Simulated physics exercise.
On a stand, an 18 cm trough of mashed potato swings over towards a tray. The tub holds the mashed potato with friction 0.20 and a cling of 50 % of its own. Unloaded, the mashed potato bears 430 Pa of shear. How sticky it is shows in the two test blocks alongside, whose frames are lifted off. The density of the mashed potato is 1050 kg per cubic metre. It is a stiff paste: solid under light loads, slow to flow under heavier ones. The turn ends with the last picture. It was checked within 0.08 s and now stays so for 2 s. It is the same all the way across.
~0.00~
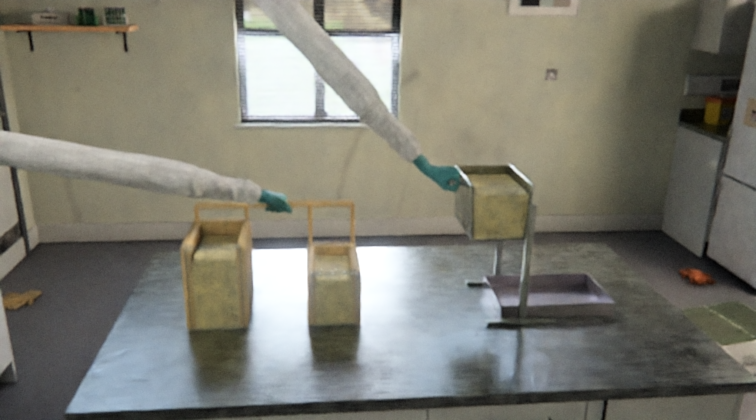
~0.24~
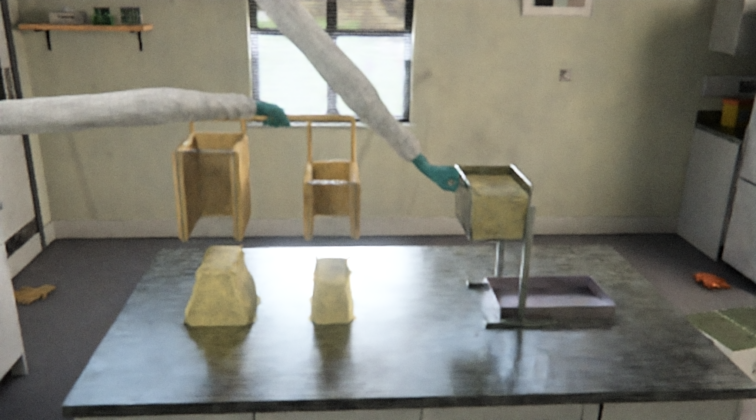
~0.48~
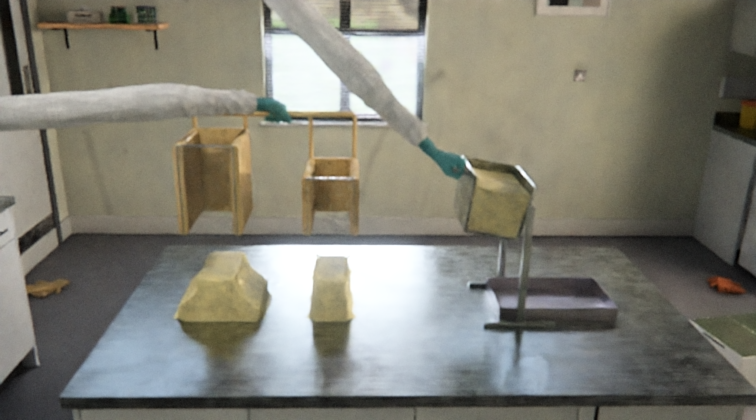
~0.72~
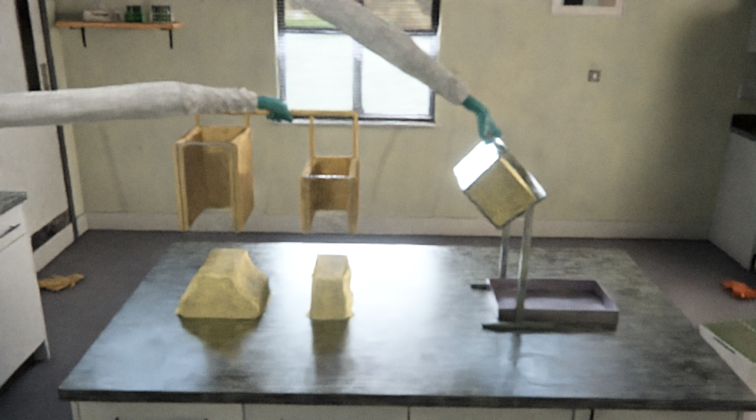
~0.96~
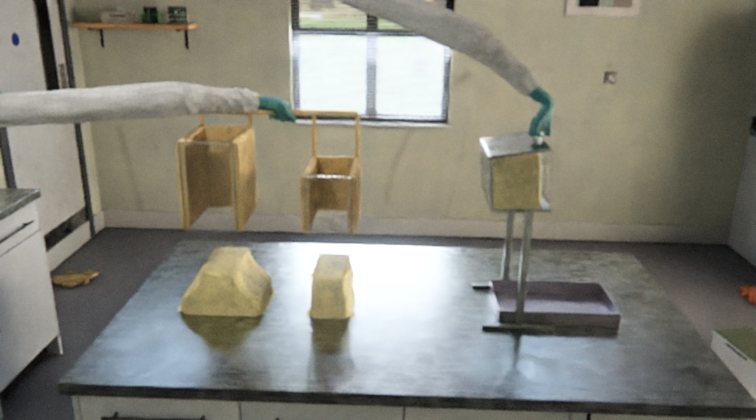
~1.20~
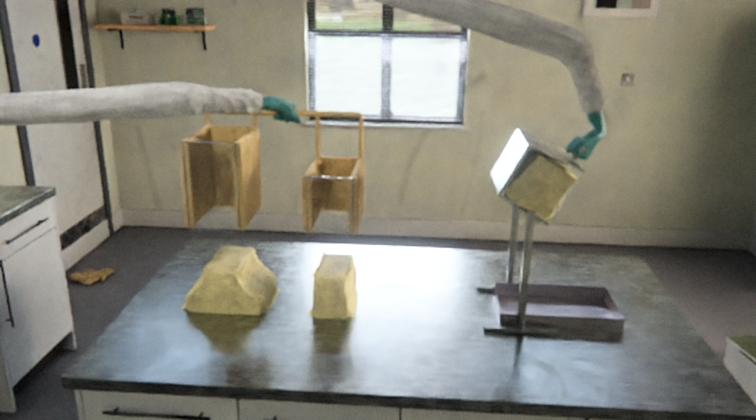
Gloved arms lift two wooden moulds off yellowish blocks, which slump, then turn a trough rightward.
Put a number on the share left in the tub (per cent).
Expect roughly 0 %.
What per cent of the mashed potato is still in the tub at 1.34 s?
Near 50 %.
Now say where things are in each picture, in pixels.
The first frame shows handle-side rim at (474, 187), tilt 0 degrees; top of the mashed potato at (478, 196); blocks stand 24 cm, 16 cm (left to right).
The second frame shows handle-side rim at (472, 187), tilt 0 degrees; top of the mashed potato at (476, 196); blocks stand 20 cm, 15 cm (left to right).
The third frame shows handle-side rim at (477, 177), tilt 10 degrees; top of the mashed potato at (480, 188); blocks stand 16 cm, 15 cm (left to right).
The fourth frame shows handle-side rim at (508, 152), tilt 47 degrees; top of the mashed potato at (503, 162); blocks stand 16 cm, 15 cm (left to right).
The fifth frame shows handle-side rim at (551, 151), tilt 84 degrees; top of the mashed potato at (536, 155); blocks stand 16 cm, 15 cm (left to right).
The sixth frame shows handle-side rim at (582, 172), tilt 116 degrees; top of the mashed potato at (542, 156); blocks stand 16 cm, 15 cm (left to right).
After 1.34 s, the tub is at 116 degrees and holds 49 %.
After 1.51 s, the tub is at 116 degrees and holds 0 %.
After 1.68 s, the tub is at 116 degrees and holds 0 %.
After 1.85 s, the tub is at 116 degrees and holds 0 %.
After 3.20 s, at the end, the tub is at 116 degrees and holds 0 %.
